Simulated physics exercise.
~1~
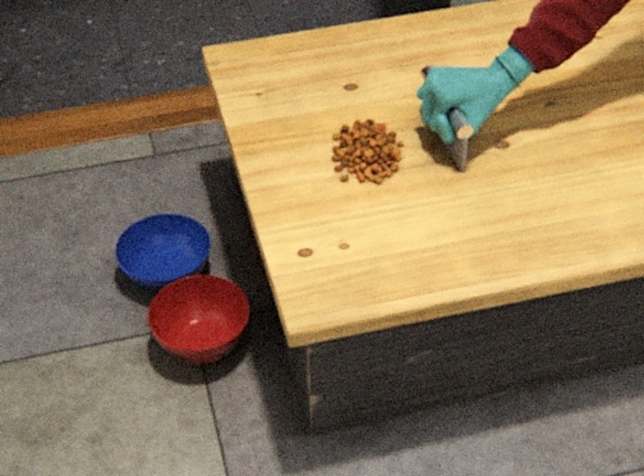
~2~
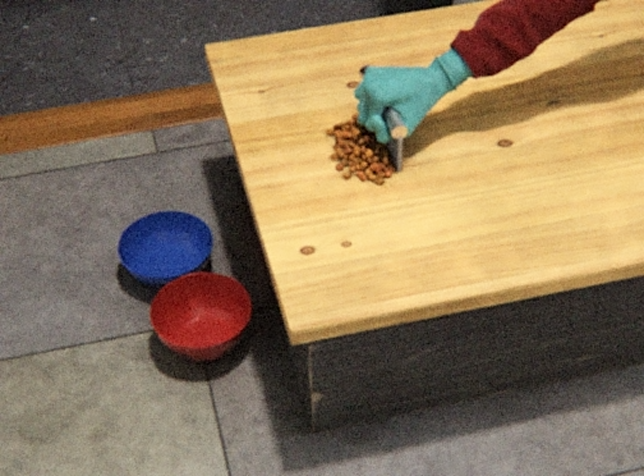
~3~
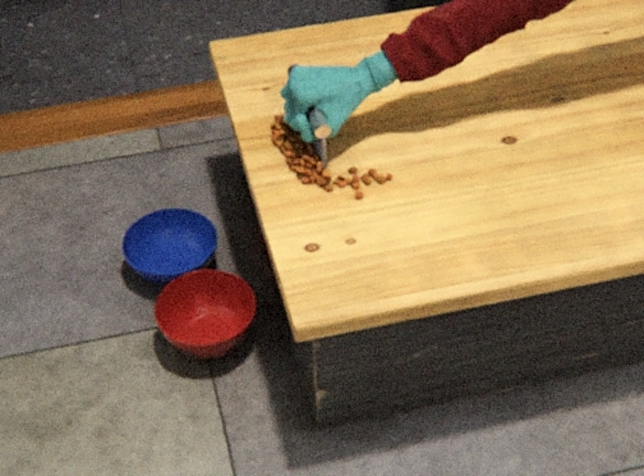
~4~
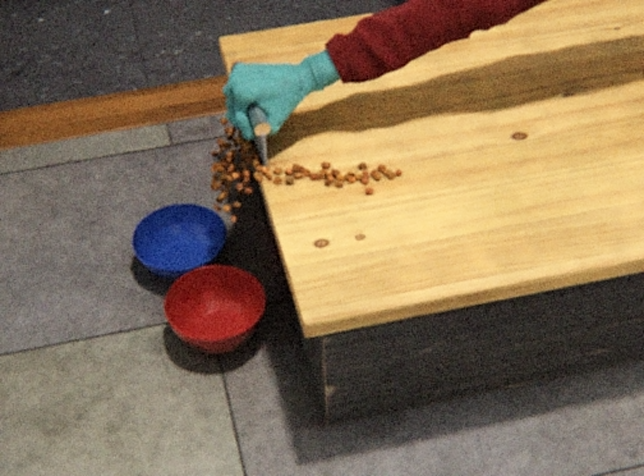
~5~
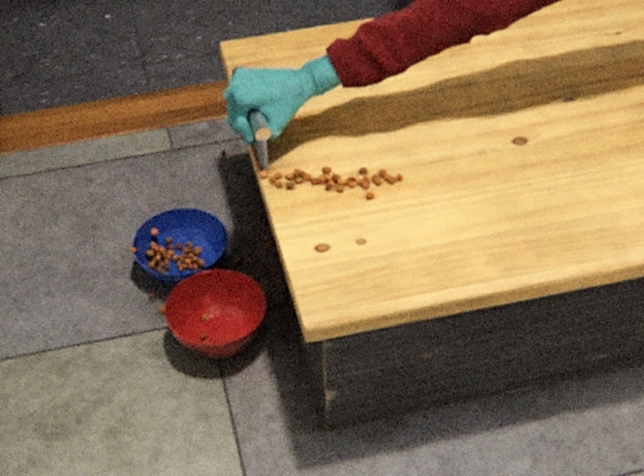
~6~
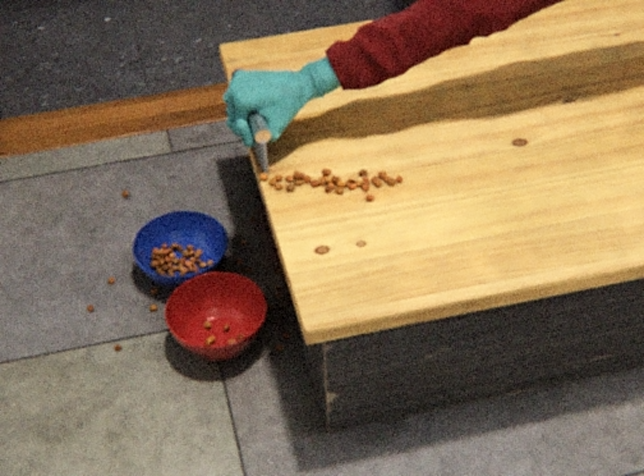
A gloved hand scrapes brown kibble left off a wooden top, mostly into the blue bowl.
